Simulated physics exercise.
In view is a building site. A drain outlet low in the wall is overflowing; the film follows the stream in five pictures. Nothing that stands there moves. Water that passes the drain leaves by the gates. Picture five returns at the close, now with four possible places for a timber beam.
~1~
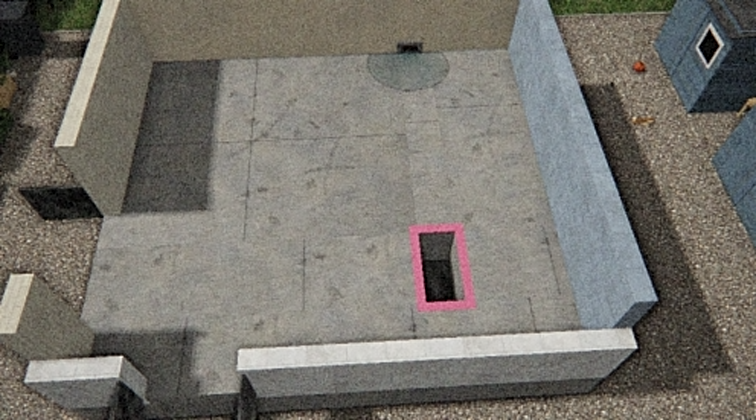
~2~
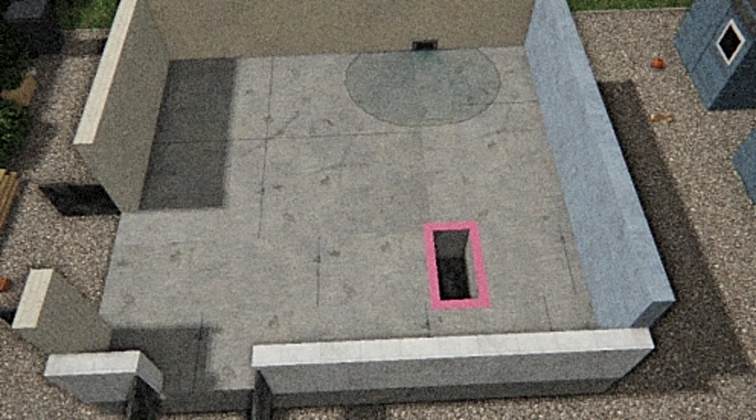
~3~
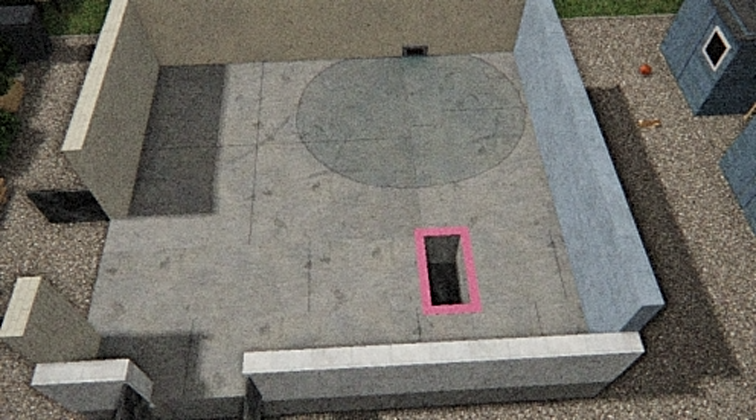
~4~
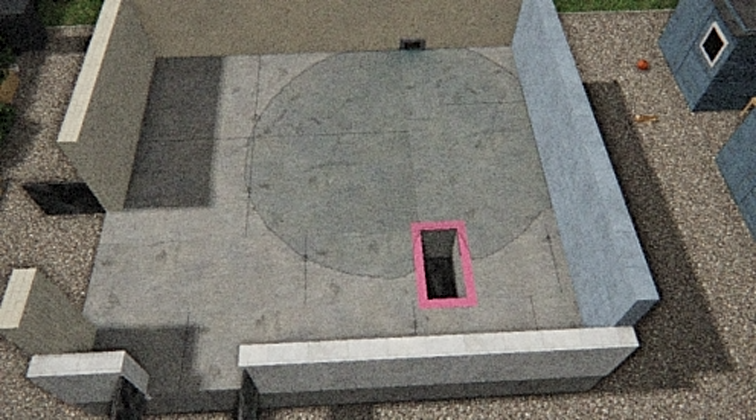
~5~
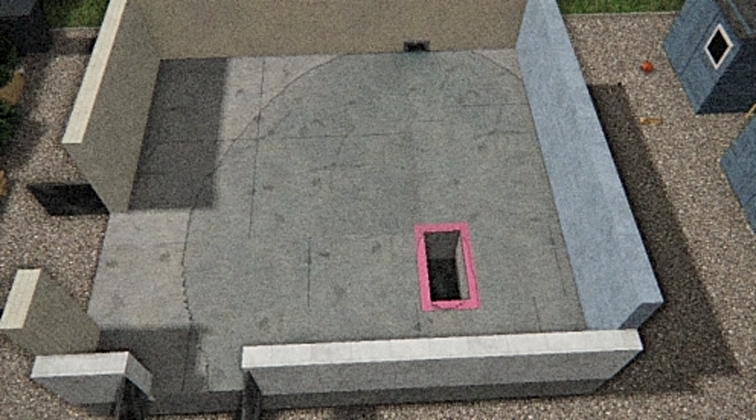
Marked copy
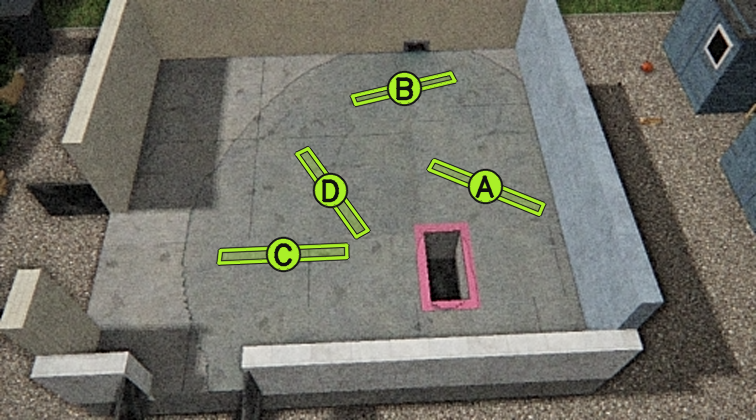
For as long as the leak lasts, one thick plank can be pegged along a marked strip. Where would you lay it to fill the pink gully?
D.
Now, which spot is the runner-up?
C it is.
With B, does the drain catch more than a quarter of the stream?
No.
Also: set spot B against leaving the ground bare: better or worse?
Spot B is worse.
On the marked copy, A from (431, 164) to (541, 209); B from (354, 100) to (452, 77); C from (219, 256) to (346, 251); D from (302, 151) to (362, 233).
With A, about 23 % of the stream goes into the pink gully, about 77 % out by the gates.
With B, about 15 % of the stream goes into the pink gully, about 85 % out by the gates.
With C, about 35 % of the stream goes into the pink gully, about 65 % out by the gates.
With D, about 52 % of the stream goes into the pink gully, about 48 % out by the gates.
